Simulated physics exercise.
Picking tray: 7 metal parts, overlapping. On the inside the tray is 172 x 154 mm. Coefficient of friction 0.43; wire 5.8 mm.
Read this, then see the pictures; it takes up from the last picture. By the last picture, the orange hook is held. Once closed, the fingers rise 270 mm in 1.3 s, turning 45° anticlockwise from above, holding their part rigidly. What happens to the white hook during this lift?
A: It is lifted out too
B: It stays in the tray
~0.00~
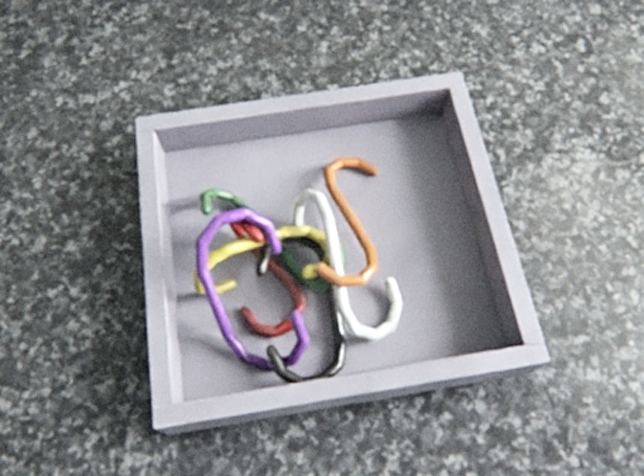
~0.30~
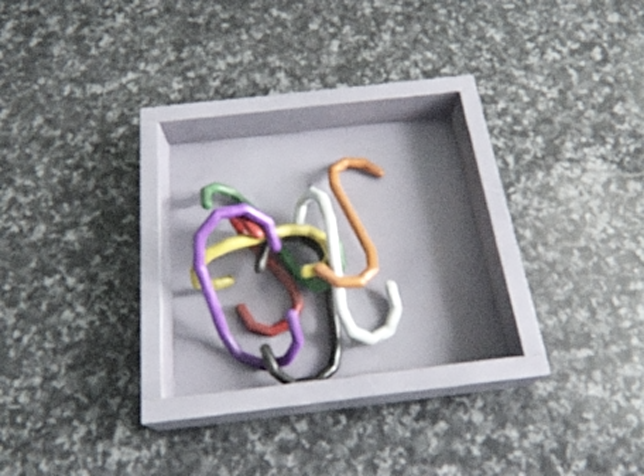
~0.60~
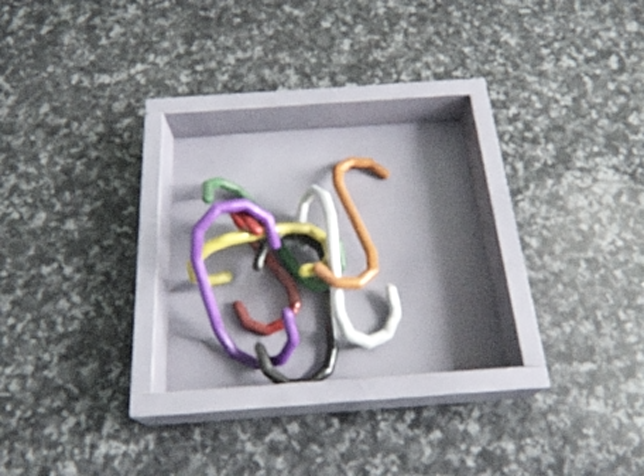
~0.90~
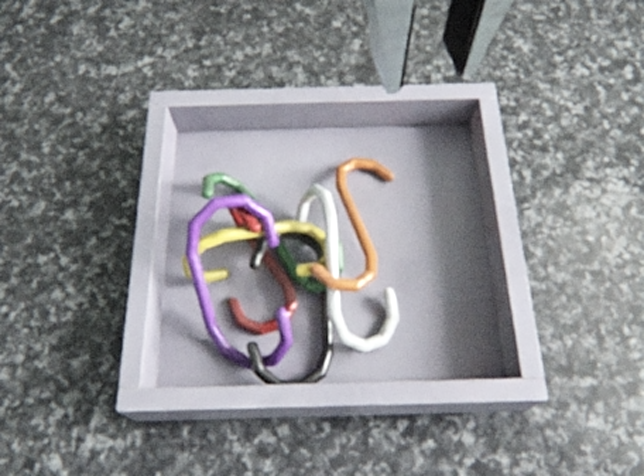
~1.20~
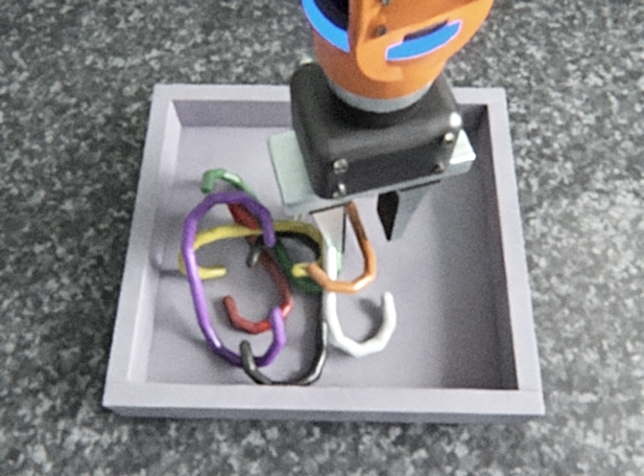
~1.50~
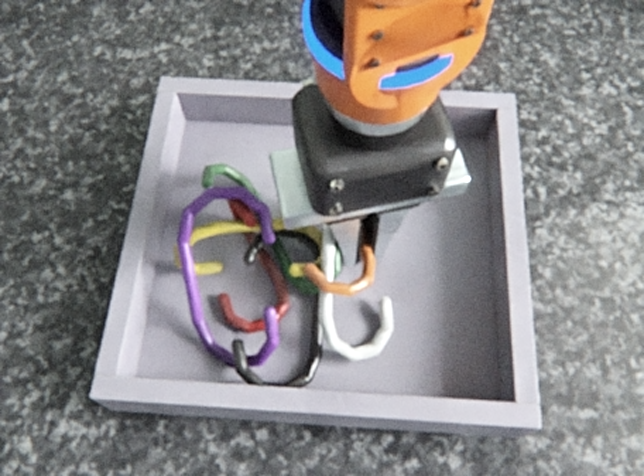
It stays in the tray.
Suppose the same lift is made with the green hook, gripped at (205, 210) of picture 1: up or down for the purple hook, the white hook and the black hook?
The purple hook gets left, the white hook goes with it and the black hook goes with it.
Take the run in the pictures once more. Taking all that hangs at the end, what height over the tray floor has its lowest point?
270 mm.
By 1.89 s, lowest point more than 20 mm over the tray floor, orange hook 59 mm.
By 2.21 s, lowest point more than 20 mm over the tray floor, orange hook 159 mm.
By 2.80 s, lowest point more than 20 mm over the tray floor, orange hook 273 mm.
Finally, hanging orange hook 273 mm; the other 6 are down.
